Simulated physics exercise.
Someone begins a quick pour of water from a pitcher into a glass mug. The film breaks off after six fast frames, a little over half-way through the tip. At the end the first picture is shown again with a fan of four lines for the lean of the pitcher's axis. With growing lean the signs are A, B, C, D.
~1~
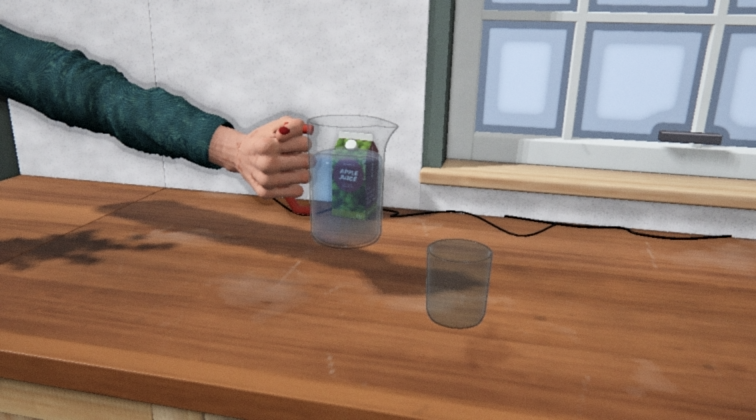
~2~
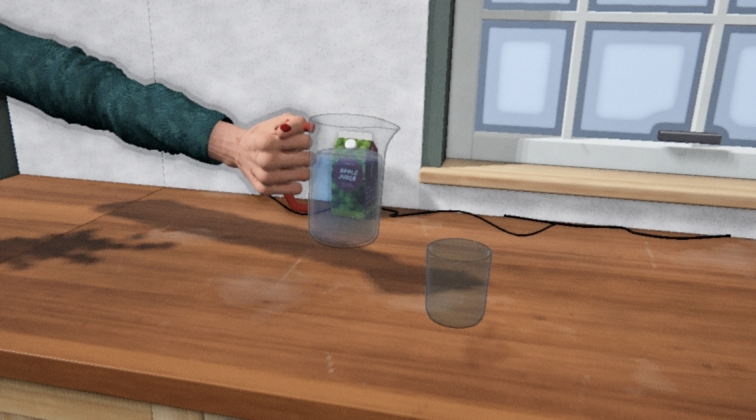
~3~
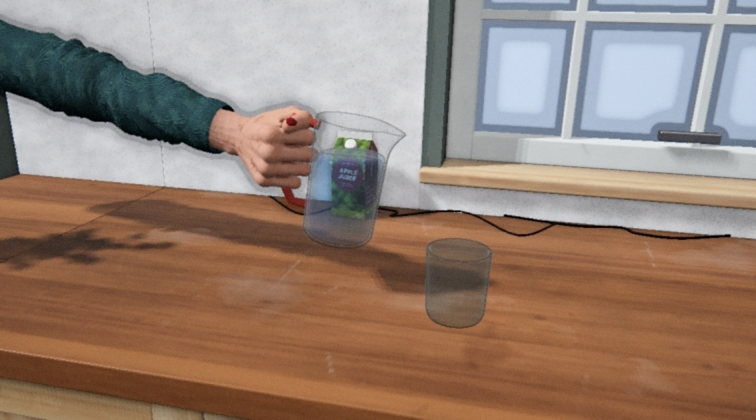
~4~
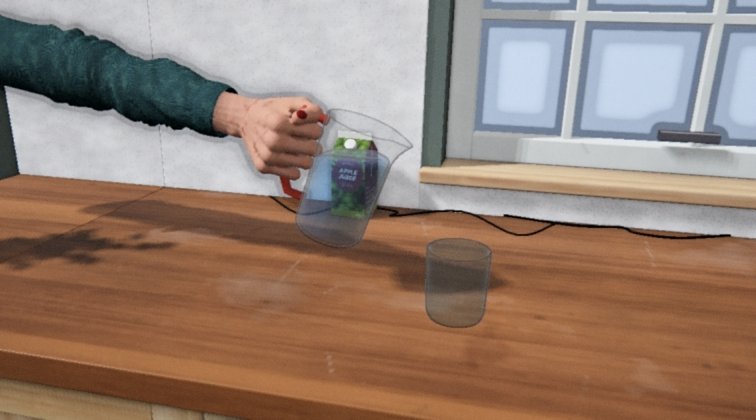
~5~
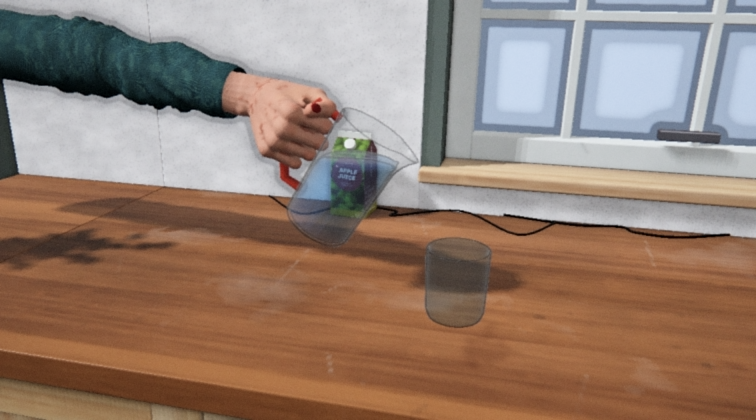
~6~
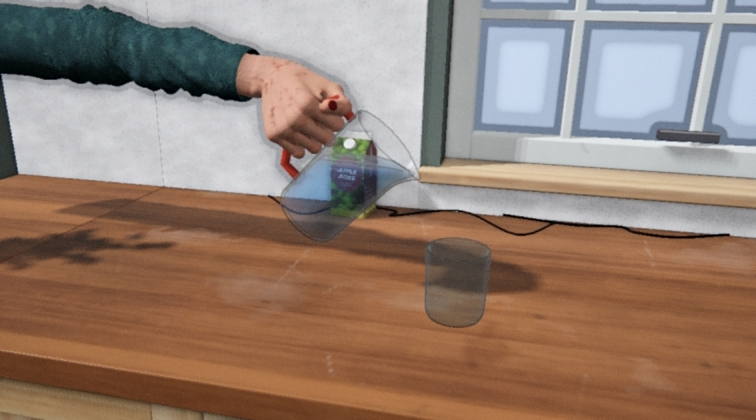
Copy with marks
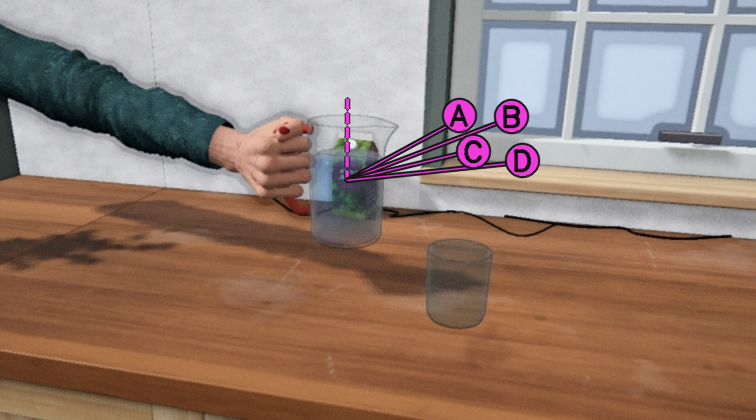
On a wooden counter by a window, a green-sleeved hand tilting a clear pitcher of water rightward near an empty glass.
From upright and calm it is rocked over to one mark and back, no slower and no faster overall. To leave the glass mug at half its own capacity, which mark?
B.
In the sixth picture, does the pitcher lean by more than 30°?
Yes, it does.
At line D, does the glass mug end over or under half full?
Over half.
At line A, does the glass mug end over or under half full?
Under.
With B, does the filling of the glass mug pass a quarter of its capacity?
Yes, it does.
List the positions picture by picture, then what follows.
In the first picture, upright, lip at (397, 126); rim of the glass mug round (460, 250); nothing has left yet.
In the second picture, tipped about 2°, lip at (398, 128); nothing has left yet.
In the third picture, tipped about 9°, lip at (404, 135); nothing has left yet.
In the fourth picture, tipped about 19°, lip at (411, 146); nothing has left yet.
In the fifth picture, tipped about 31°, lip at (417, 161); nothing has left yet.
In the sixth picture, tipped about 44°, lip at (420, 178); nothing has left yet.
In magenta, A at (446, 126); B at (495, 123); C at (456, 154); D at (505, 163).
If A is chosen, the glass mug ends with about 28 % of what it can hold.
If B is chosen, the glass mug ends with about 47 % of what it can hold.
If C is chosen, the glass mug ends with about 72 % of what it can hold.
If D is chosen, the glass mug is filled to the brim.
